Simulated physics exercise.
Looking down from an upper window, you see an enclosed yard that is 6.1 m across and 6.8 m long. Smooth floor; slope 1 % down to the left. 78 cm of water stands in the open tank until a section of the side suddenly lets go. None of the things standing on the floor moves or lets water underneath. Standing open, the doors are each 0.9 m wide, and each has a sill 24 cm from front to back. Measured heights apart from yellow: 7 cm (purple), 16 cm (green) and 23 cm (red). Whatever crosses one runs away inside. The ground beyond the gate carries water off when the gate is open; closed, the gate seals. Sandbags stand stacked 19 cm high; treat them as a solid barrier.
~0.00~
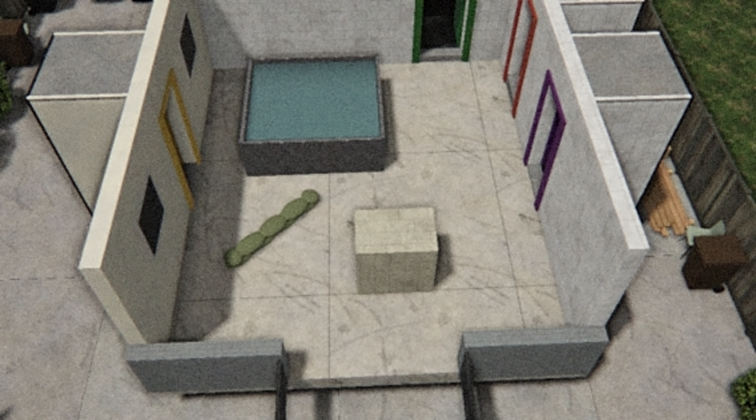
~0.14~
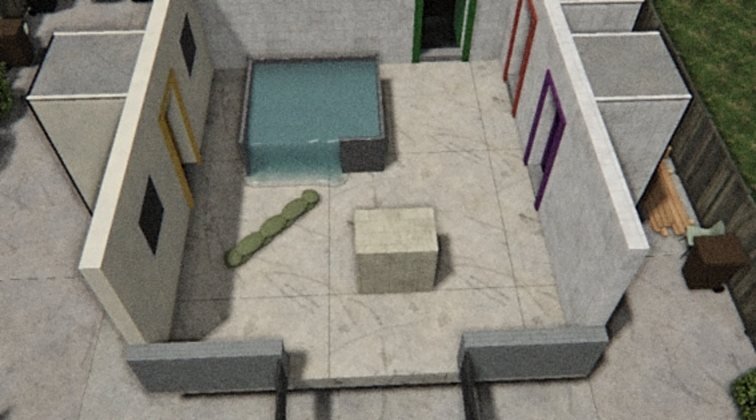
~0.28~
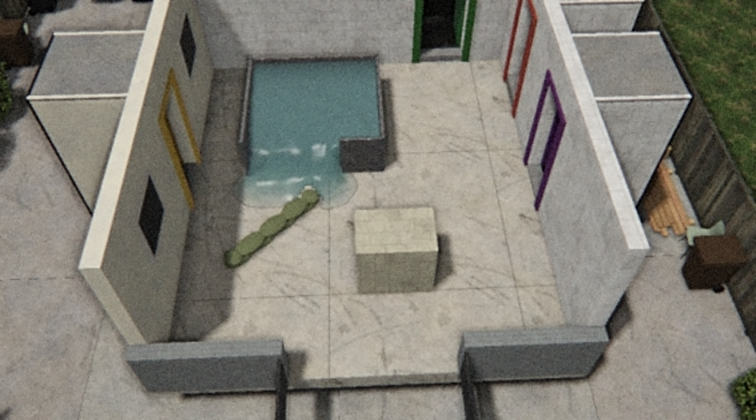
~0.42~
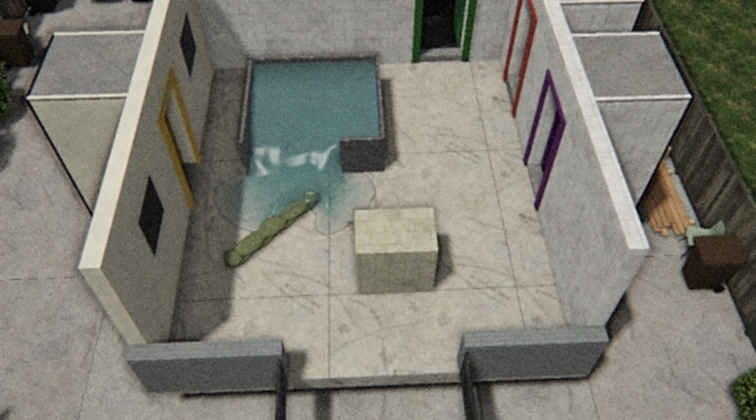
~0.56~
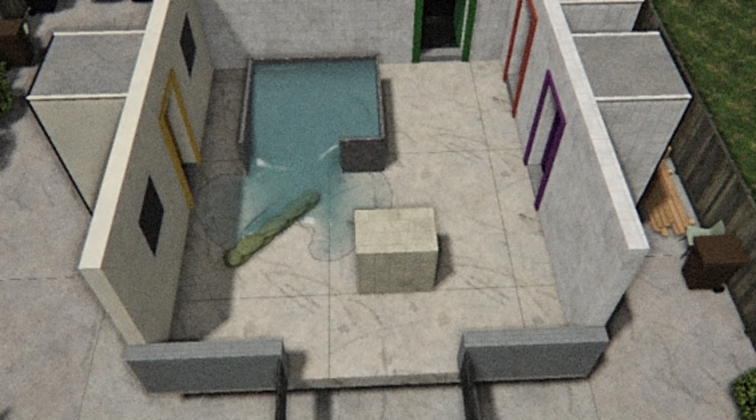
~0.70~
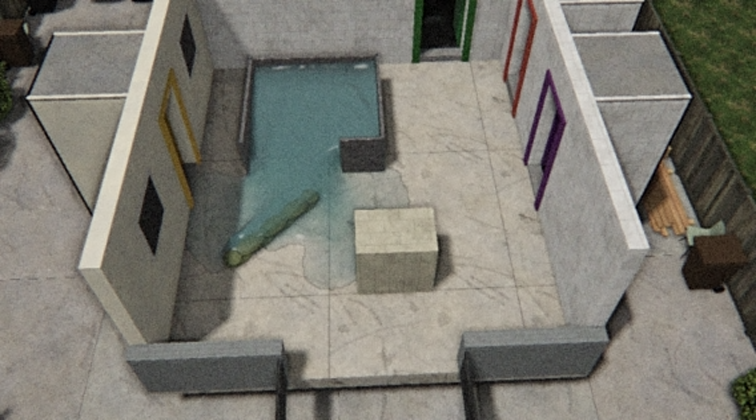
In a walled yard with colored doorways, water poured through a gap in the front of an open tank, spread around a slanting row of sandbags, and reached toward a pale block.
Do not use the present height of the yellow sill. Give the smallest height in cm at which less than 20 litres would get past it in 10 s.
Close to 13.5 cm is just enough.
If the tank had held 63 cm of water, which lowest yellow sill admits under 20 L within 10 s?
12.5 cm.
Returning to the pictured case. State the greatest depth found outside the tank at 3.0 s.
Around 42 centimetres.
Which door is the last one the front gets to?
That would be the green door.
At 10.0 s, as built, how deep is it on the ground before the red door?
It works out to about 7.0 centimetres deep.
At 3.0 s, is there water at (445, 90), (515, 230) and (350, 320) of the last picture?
So the three spots come out spared, swamped, swamped, in that order.
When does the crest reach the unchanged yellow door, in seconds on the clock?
Some 4.0 s, more or less.
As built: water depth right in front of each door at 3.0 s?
Lab note, depth in cm: Purple 10; yellow 11; green 0; red 0.
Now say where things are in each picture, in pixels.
The first picture shows the open tank at (314, 99) is whole and still, 78 cm deep; the yellow door at (182, 145) is dry.
In the second picture, the gap is at (295, 163), the front 0.3 m out at (331, 184); the back of the open tank holds 78 cm.
In the third picture, the front is at (324, 205), 0.8 m from the gap at (295, 164); 1.2 m2 of floor is wet, 78 cm left at the back.
In the fourth picture, water pours out at (295, 165) and has run 1.3 m, to (324, 229); about 12 cm deep outside, 78 cm at the back.
In the fifth picture, the front is at (324, 255), 1.9 m from the gap at (295, 165); 4.2 m2 of floor is wet, 72 cm left at the back.
In the sixth picture, water pours out at (295, 165) and has run 2.4 m, to (324, 283); about 7 cm deep outside, 67 cm at the back; the yellow door at (182, 145), 1.8 m from the gap, is still 0.1 m from the nearest water.
After 1.4 s water covers 35 % of the floor, deepest (56 cm) near (185, 249); 4 cm at the yellow door, 0 litres in over its 8 cm sill.
After 3.0 s water covers 55 % of the floor, deepest (42 cm) near (165, 370); 11 cm at the yellow door, 4 litres in over its 8 cm sill.
After 10.0 s water covers 95 % of the floor, deepest (16 cm) near (388, 108); 9 cm at the yellow door, 81 litres in over its 8 cm sill.
At the yellow door as built, the water arrived by 0.8 s and peaked near 14 cm at 4.0 s.
Run again over the same 10 s with other heights there, 29 litres in over 12 cm, 7 litres over 16.5 cm. The limit of 20 litres is kept from about 13.5 cm up.
